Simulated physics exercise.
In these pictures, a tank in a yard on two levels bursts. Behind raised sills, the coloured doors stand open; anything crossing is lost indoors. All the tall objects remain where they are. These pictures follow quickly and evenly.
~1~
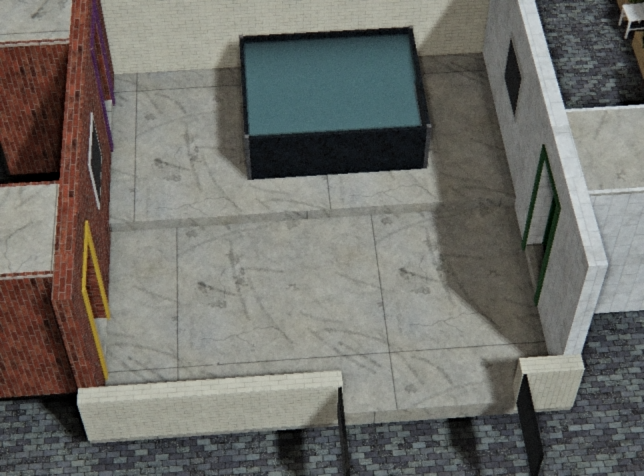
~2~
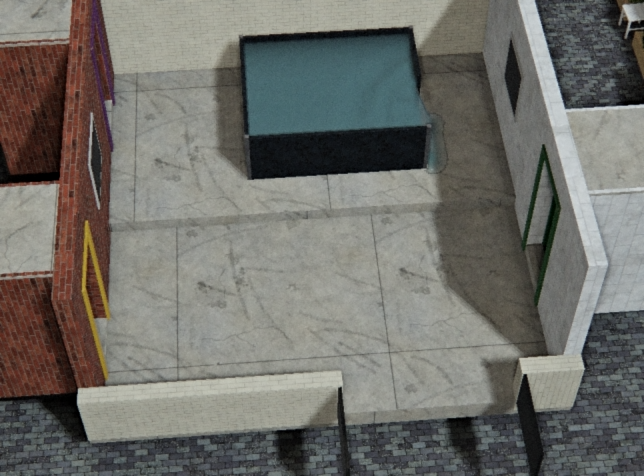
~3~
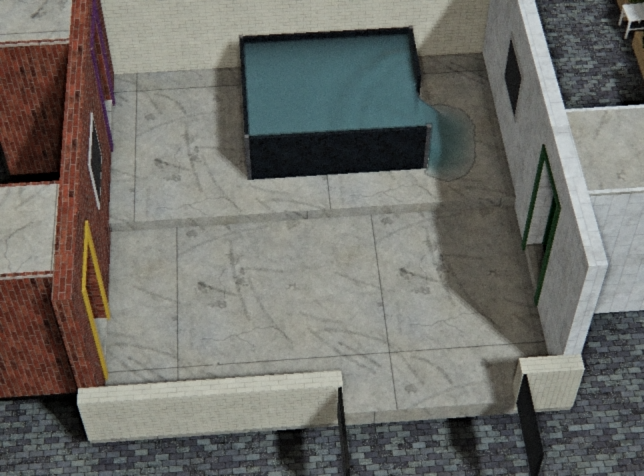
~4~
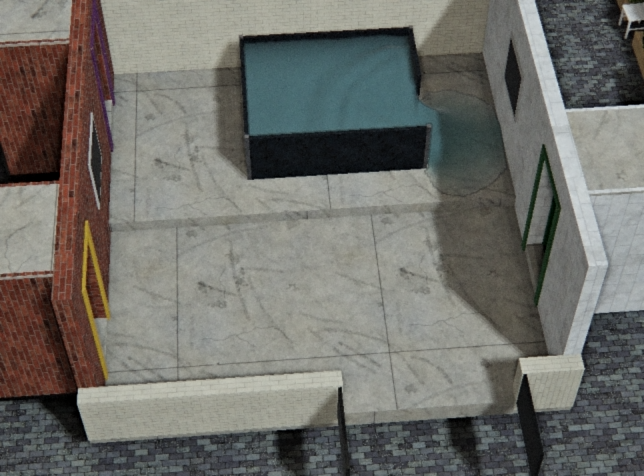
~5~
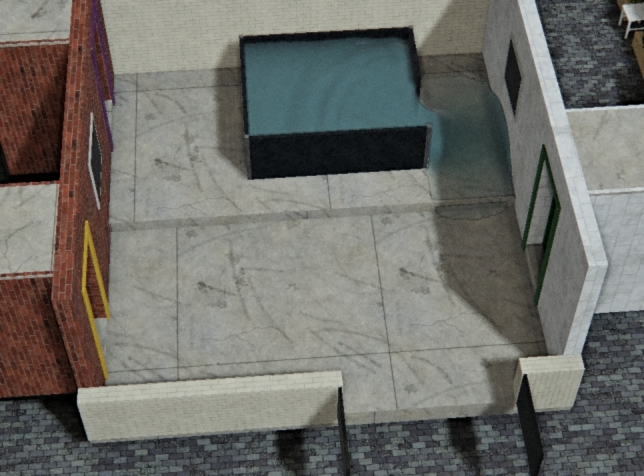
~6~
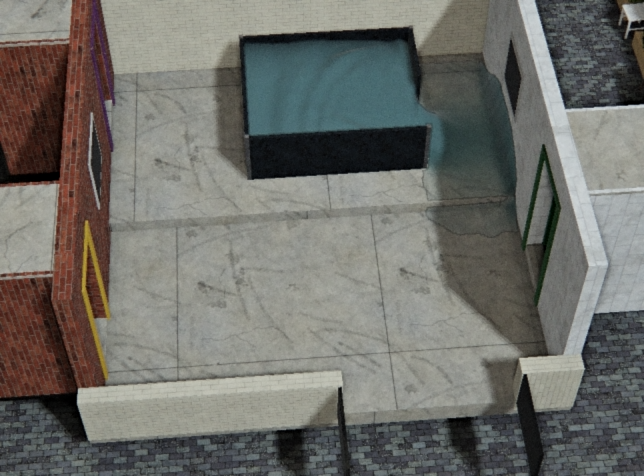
We see a dark-walled tank of blue-green water in a walled, paved yard; water pours from its right side, spreads across the paving to the white wall, then runs forward along it toward the viewer.
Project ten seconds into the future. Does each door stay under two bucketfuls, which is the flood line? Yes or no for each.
Purple door - yes, stays under; green door - yes, stays under; yellow door - yes, stays under.
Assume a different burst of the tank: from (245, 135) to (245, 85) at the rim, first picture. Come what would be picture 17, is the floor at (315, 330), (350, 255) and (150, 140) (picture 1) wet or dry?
Bone-dry, bone-dry, submerged.
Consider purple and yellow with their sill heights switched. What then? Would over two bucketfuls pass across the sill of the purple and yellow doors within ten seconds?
In my view purple exceeds the threshold while yellow remains within bounds.
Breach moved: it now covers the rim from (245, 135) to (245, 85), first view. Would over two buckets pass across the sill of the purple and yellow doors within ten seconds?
So the purple one breaks the limit and the yellow one breaks the limit.
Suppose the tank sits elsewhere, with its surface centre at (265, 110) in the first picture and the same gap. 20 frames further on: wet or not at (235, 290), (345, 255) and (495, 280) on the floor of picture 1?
So, in the order given, I'd say unaffected, unaffected, soaked through.
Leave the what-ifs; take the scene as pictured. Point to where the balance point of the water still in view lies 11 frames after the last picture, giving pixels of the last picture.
Around pixel (384, 142).
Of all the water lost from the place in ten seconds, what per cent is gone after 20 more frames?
My reading is about 25 per cent.
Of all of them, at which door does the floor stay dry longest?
Answer: The yellow door.
A moment on, water covers 15 % of the floor; the purple door not reached, the green door wet at the sill, nothing in, the yellow door not reached.
Next, water covers 30 % of the floor; the purple door not reached, the green door wet at the sill, nothing in, the yellow door not reached.
Then, water covers 45 % of the floor; the purple door wet at the sill, nothing in, the green door wet at the sill, nothing in, the yellow door not reached.
Later, water covers 75 % of the floor; the purple door under two buckets in, the green door wet at the sill, nothing in, the yellow door wet at the sill, nothing in.
In the end, water covers 90 % of the floor; the purple door under two buckets in, the green door wet at the sill, nothing in, the yellow door under two buckets in.
